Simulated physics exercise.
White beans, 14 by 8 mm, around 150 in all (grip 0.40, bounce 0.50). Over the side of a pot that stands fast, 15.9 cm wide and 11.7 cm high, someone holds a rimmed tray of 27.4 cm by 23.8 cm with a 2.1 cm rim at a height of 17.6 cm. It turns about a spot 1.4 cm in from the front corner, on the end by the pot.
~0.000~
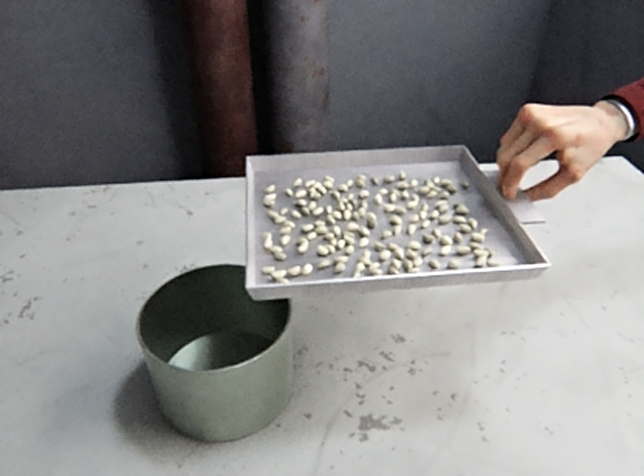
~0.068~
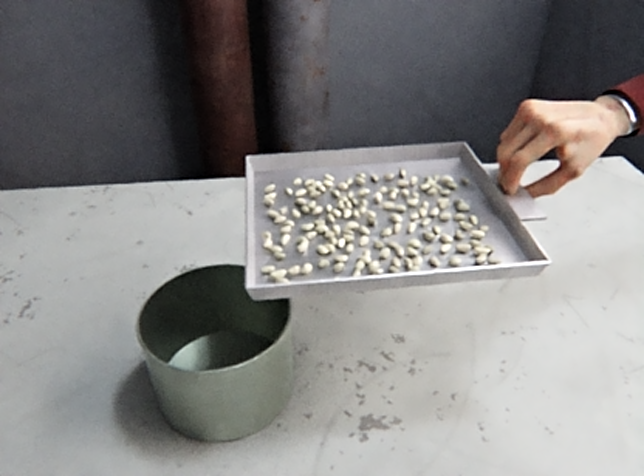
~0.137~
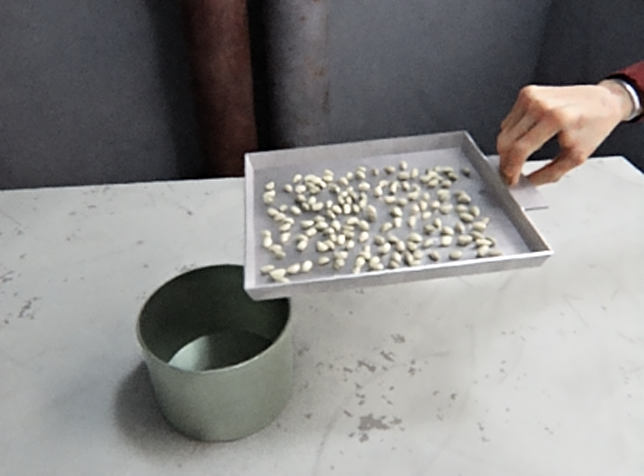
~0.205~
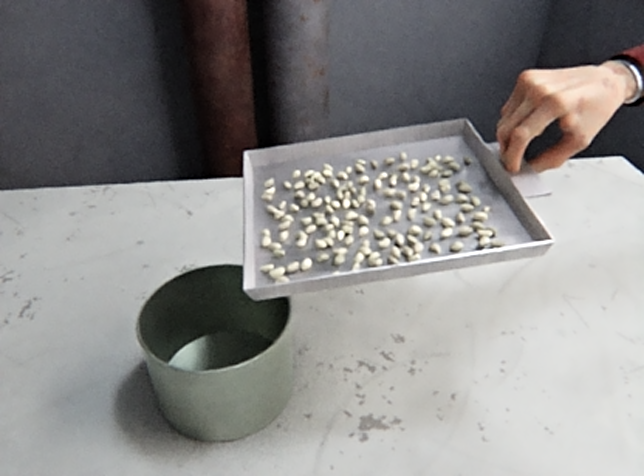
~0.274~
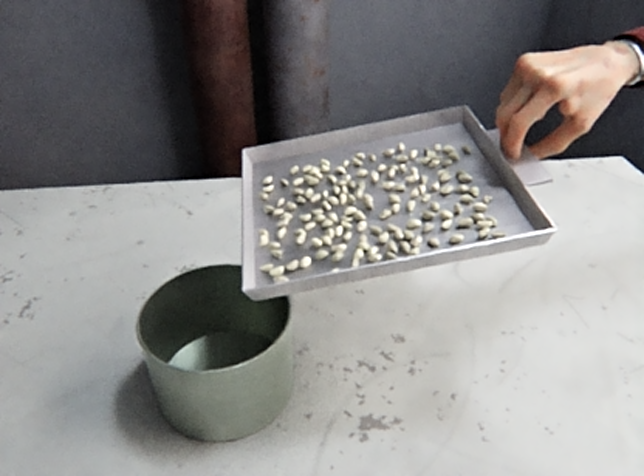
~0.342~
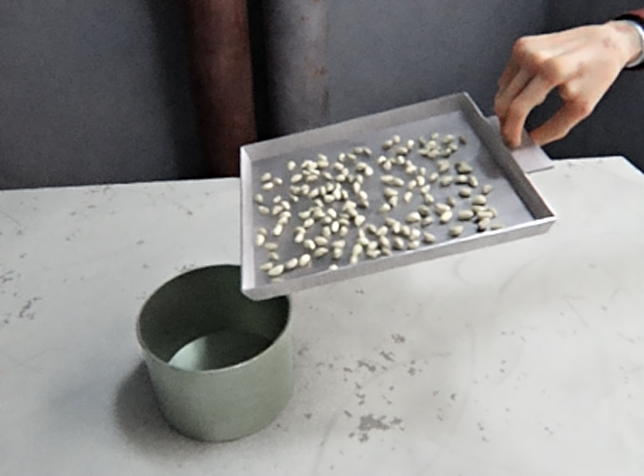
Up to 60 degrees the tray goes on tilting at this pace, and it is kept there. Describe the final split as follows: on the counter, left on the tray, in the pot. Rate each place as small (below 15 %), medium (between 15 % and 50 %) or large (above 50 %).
Counter - small; tray - large; pot - small.
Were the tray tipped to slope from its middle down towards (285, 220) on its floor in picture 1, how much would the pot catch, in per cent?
About 5 per cent.
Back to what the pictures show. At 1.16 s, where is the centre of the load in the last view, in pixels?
Near (255, 227).
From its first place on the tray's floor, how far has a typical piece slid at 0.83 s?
Displacement on the tray: Roughly 7 cm.
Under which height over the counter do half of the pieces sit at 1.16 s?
Roughly 22 centimetres, give or take.
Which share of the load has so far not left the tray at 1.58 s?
About 95% of the load.
After 0.83 s, tilt 35 degrees; the tray holds 100 %, the pot 0 %.
After 1.16 s, tilt 50 degrees; the tray holds 100 %, the pot 0 %.
After 1.58 s, tilt 60 degrees; the tray holds 95 %, the pot 5 %.
By 2.3 s all is still; counter 0 %, tray 95 %, pot 5 %.
